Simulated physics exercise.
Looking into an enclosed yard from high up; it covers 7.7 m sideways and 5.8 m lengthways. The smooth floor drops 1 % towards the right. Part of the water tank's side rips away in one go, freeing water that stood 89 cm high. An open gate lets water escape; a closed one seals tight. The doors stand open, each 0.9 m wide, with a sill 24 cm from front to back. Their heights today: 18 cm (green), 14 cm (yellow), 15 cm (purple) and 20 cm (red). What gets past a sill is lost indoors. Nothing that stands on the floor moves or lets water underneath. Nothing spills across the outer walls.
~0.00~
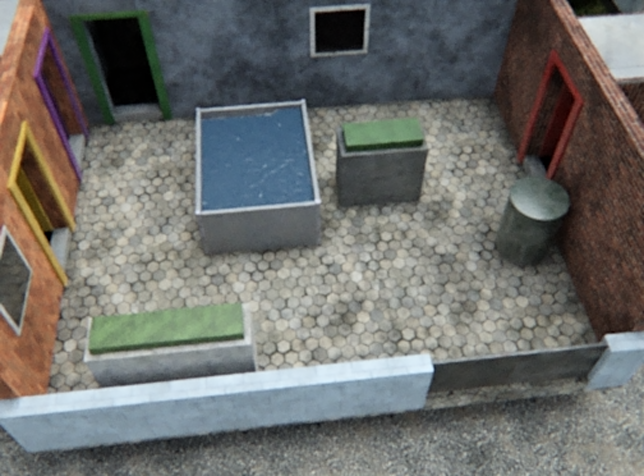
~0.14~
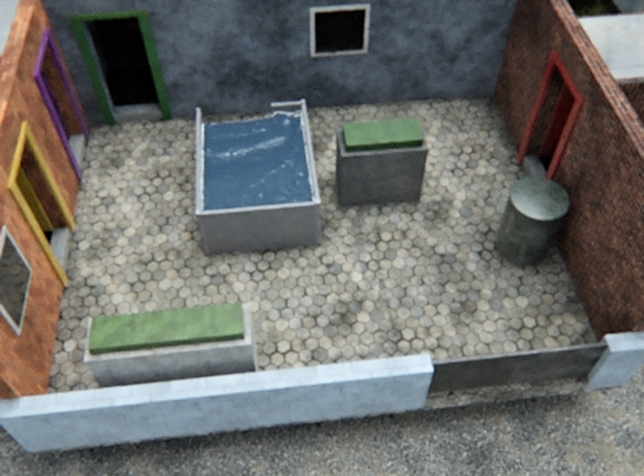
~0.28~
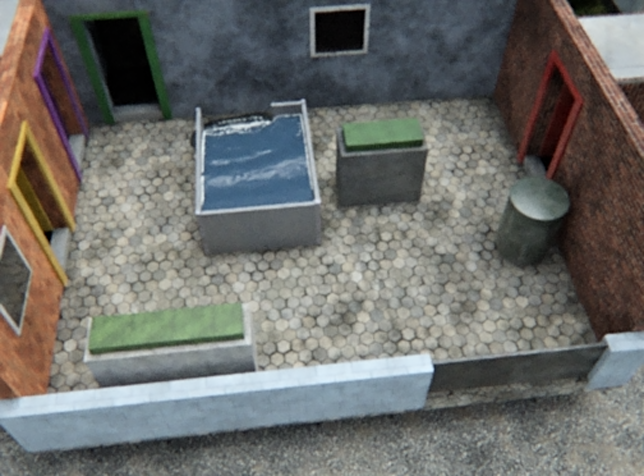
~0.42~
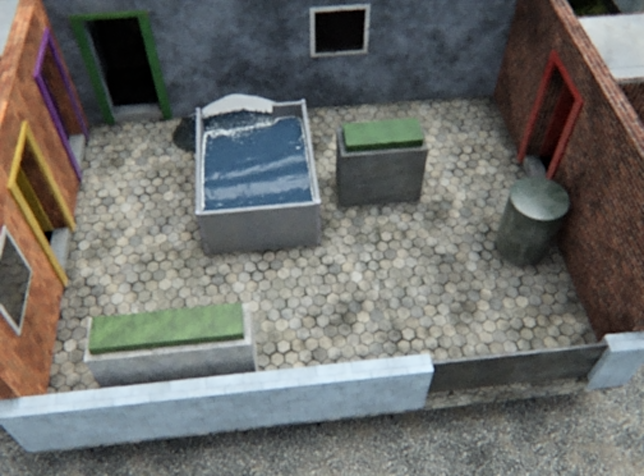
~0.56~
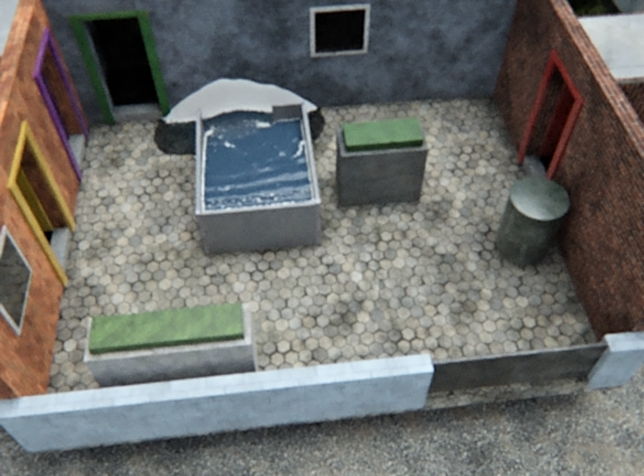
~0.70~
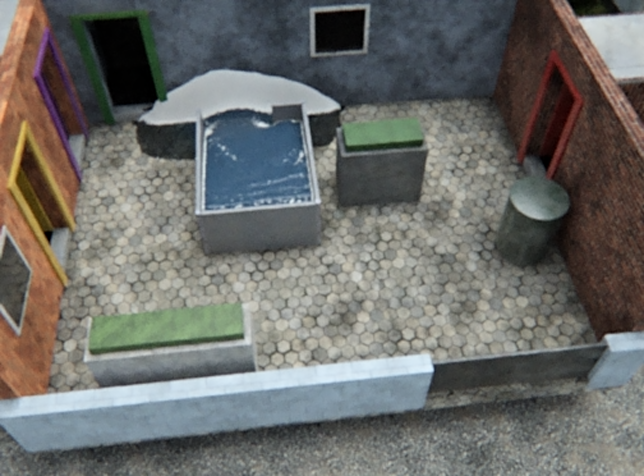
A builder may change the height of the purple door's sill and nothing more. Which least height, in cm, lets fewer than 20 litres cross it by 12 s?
Some 35 cm above the ground.
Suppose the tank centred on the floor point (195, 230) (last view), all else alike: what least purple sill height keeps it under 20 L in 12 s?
Some 27 cm.
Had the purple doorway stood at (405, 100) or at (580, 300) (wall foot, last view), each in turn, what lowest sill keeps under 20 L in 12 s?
About 6.0 and 14.0 cm.
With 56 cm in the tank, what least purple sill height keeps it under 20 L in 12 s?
About 20 cm.
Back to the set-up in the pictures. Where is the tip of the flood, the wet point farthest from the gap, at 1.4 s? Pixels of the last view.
At about (460, 98).
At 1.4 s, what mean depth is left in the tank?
Roughly 52 cm on average.
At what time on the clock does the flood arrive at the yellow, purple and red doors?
Arrival: Yellow 1.8 s, purple 1.1 s, red 2.2 s.
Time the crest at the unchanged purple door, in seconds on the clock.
At about 2.2 s.
After 1.4 s water covers 20 % of the floor, deepest (64 cm) near (236, 121); 29 cm at the purple door, 7 litres in over its 15 cm sill.
After 3.0 s water covers 50 % of the floor, deepest (32 cm) near (99, 124); 30 cm at the purple door, 204 litres in over its 15 cm sill.
After 12.0 s water covers 100 % of the floor, deepest (16 cm) near (571, 299); 4 cm at the purple door, 271 litres in over its 15 cm sill.
At the purple door as built, the water arrived by 1.2 s and peaked near 38 cm at 2.2 s.
With a sill of 32 cm, 35 litres would have come in within the 12 s; with 43 cm, 2 litres. So under 20 litres takes about 35 cm.
